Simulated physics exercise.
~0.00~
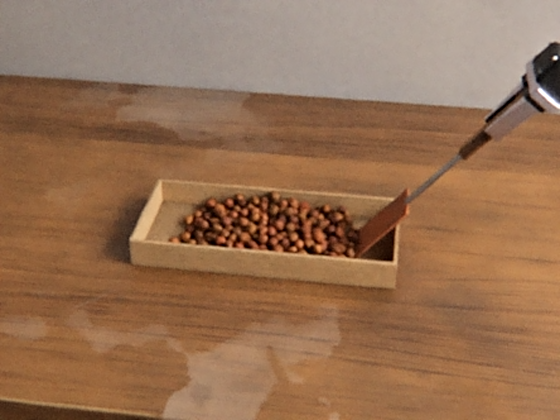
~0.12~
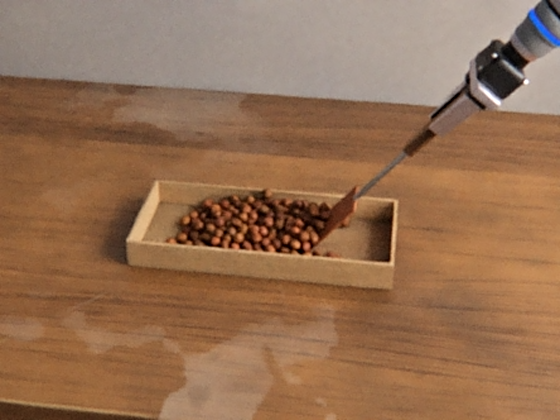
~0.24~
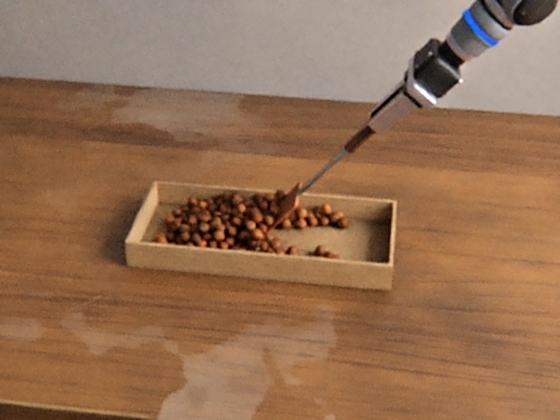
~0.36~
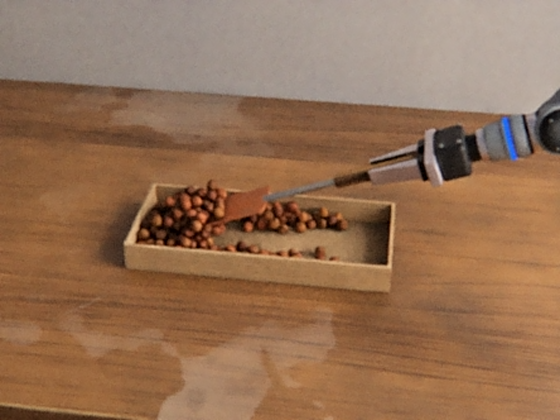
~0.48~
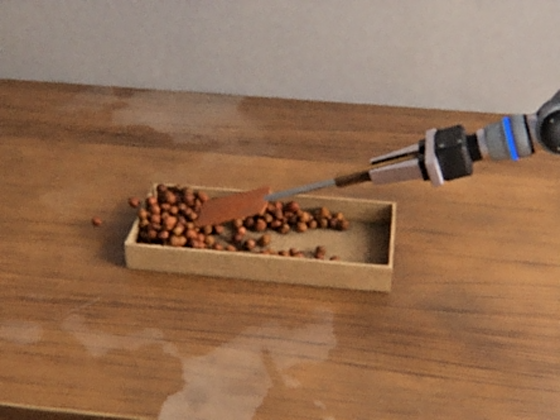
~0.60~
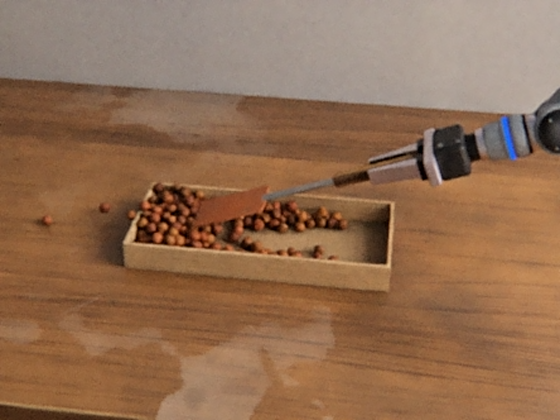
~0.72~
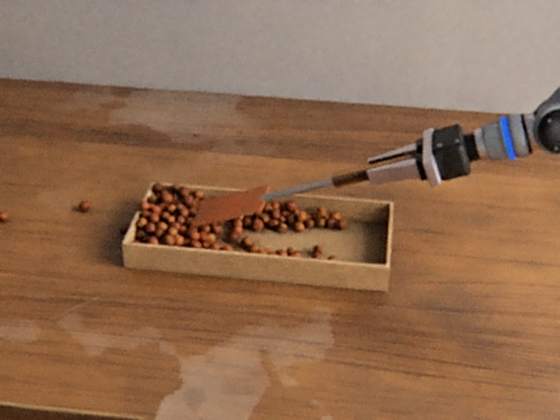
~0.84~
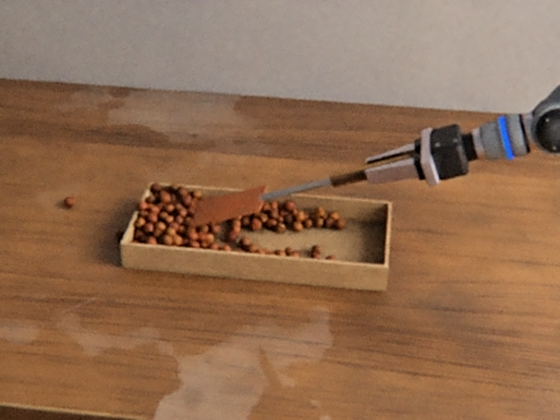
In this clip, a robotic gripper drags a reddish-brown paddle leftward through a tray of hazelnuts on a wooden table, then tilts it flatter and stops; a couple of nuts spill over the left end and roll left, while most remain heaped in the tray's left side.
